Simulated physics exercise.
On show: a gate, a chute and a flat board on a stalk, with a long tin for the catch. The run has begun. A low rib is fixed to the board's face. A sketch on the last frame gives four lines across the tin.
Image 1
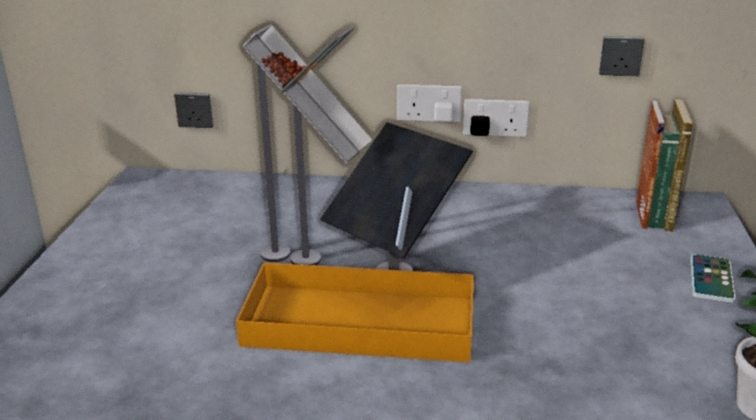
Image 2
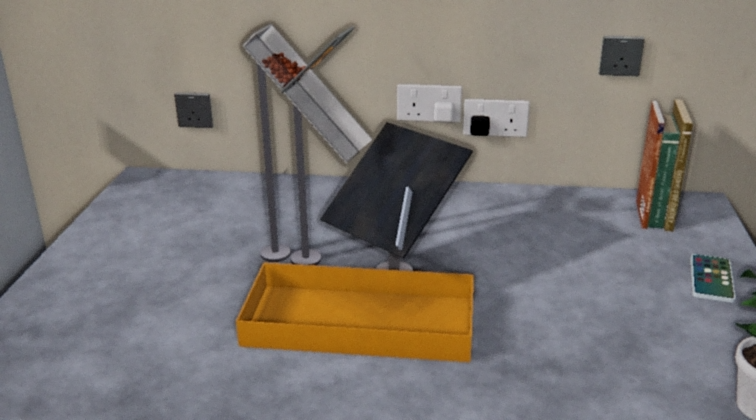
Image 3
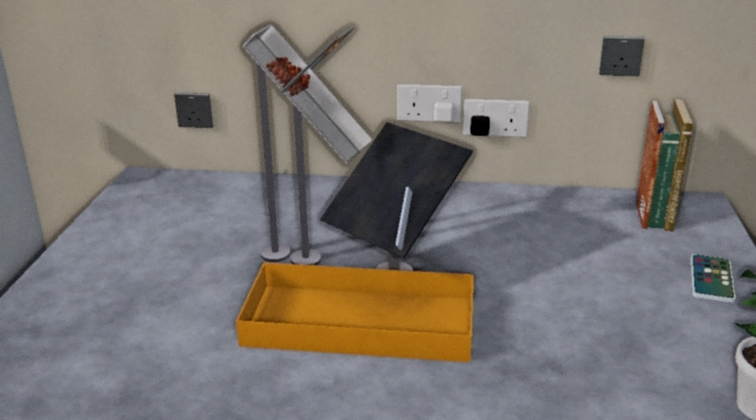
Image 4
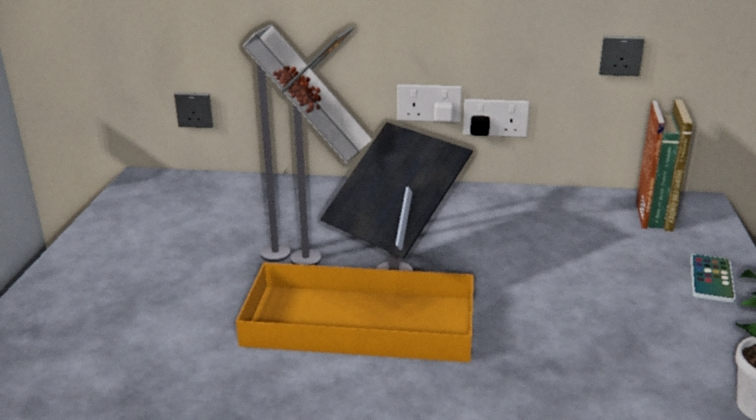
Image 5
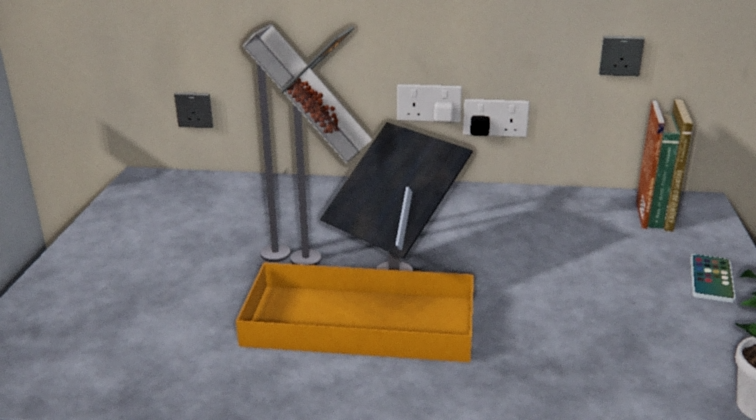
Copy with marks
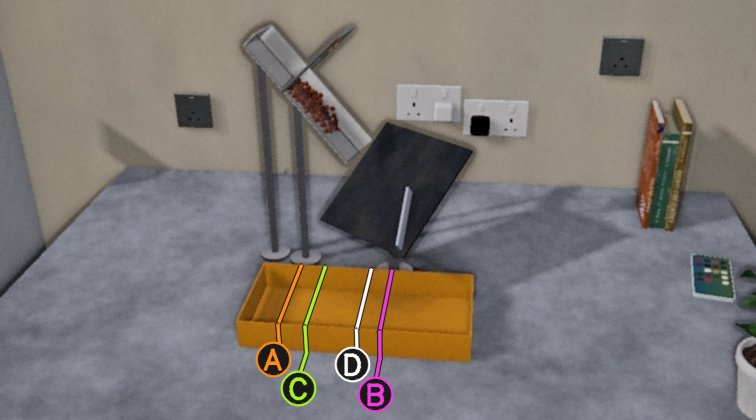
Small reddish-brown pellets slide down a sloping grey chute above a tilted black board.
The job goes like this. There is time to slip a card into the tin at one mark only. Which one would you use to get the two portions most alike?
D beats the others.
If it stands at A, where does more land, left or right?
Right.
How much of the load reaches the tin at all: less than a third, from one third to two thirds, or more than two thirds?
More than two thirds.
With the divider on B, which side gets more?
More lands on the left.
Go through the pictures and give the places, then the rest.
In the first picture, load behind the gate (284, 69), clay pellets; lip of the chute (353, 157), sloping fairly steeply.
In the second picture, middle of the board (394, 185), tilted fairly steeply; middle of its low edge (359, 238); of its high edge (428, 135).
In the third picture, front corners of the tin (237, 321) and (471, 336), empty; front of the load (306, 86).
In the fourth picture, middle of the load (297, 85); its front (318, 107), roughly a third of the way to the lip; rib from (407, 187) to (397, 245).
In the fifth picture, middle of the load (314, 101); its front (337, 129), roughly two thirds of the way to the lip.
On the marked copy, line A crosses the front rim at (278, 324); line B crosses the front rim at (379, 330); line C crosses the front rim at (305, 326); line D crosses the front rim at (356, 329).
If A is chosen, of what is caught, not one piece on the left of the divider, every piece on the right.
If B is chosen, of what is caught, almost all on the left of the divider, about a tenth on the right.
If C is chosen, of what is caught, about a tenth on the left of the divider, almost all on the right.
If D is chosen, of what is caught, roughly a third on the left of the divider, roughly two thirds on the right.
